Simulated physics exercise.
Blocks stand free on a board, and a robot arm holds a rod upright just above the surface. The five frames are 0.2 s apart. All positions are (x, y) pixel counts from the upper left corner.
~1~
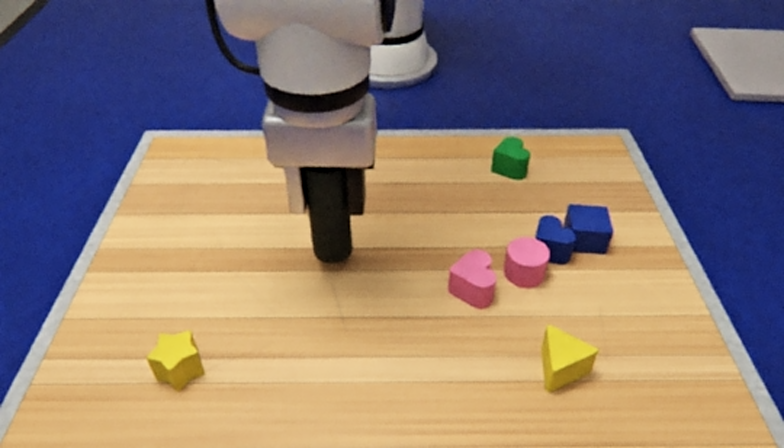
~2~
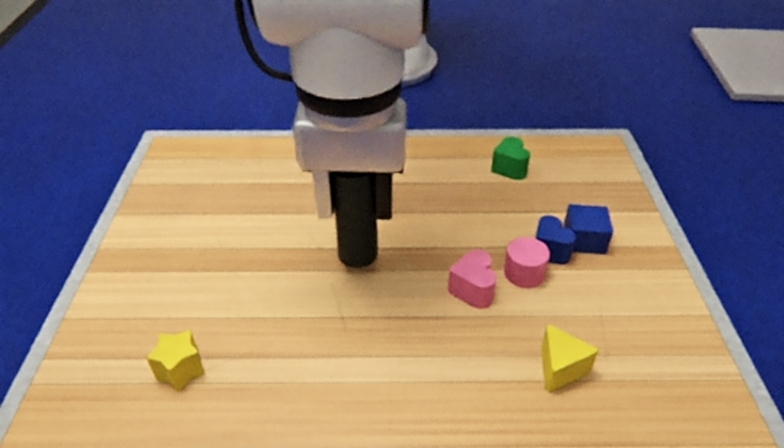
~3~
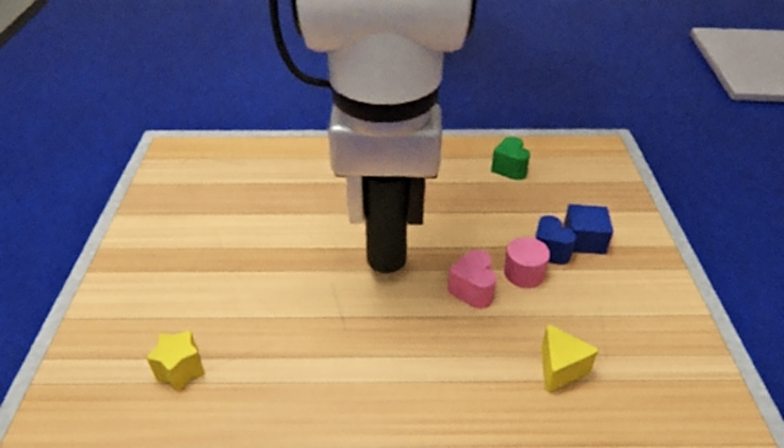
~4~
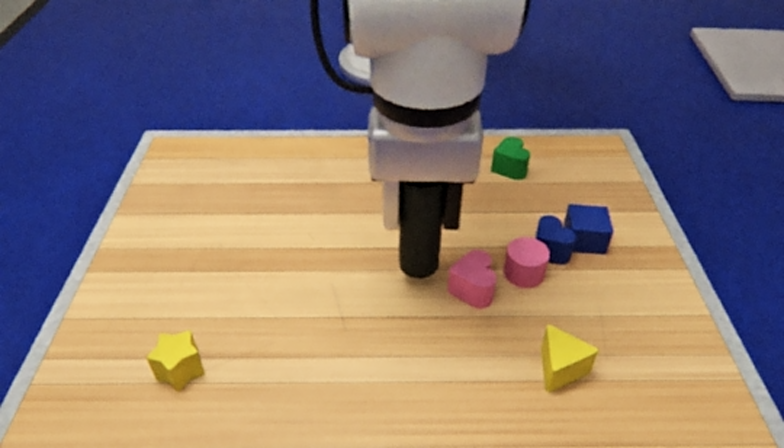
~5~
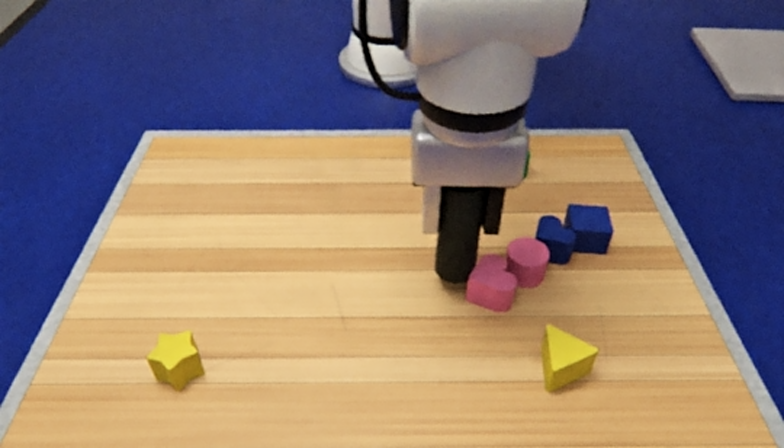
In this clip, a robot arm moves a black upright rod rightward across a wooden board scattered with colored blocks, then pushes the pink heart-shaped block slightly right, up close to the pink circular block, while the other blocks stay still.
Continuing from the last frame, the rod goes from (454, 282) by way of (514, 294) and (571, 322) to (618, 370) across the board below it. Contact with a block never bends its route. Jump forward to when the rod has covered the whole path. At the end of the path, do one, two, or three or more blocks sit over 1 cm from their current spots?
Two blocks move.
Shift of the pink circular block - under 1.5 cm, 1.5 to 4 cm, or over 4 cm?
Once the path is done, the pink circular block lies 1.5 to 4 cm from its present place.
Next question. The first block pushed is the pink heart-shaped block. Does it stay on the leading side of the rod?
It rides in front to the end.
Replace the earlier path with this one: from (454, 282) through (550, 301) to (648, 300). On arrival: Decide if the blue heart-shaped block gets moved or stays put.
It gets pushed out of place.
On the path given first. One third of the way, rod at (517, 282); pink heart-shaped block at (552, 295), turned 20° clockwise; pink circular block at (542, 249); blue heart-shaped block at (555, 228).
Two thirds of the way, rod at (576, 311); pink heart-shaped block at (614, 329), turned 35° clockwise; pink circular block at (548, 250); blue heart-shaped block at (555, 226), turned 20° clockwise.
At the end, rod at (623, 358); pink heart-shaped block at (672, 373); pink circular block at (548, 250); blue heart-shaped block at (555, 226), turned 20° clockwise; yellow three-sided block not moved.
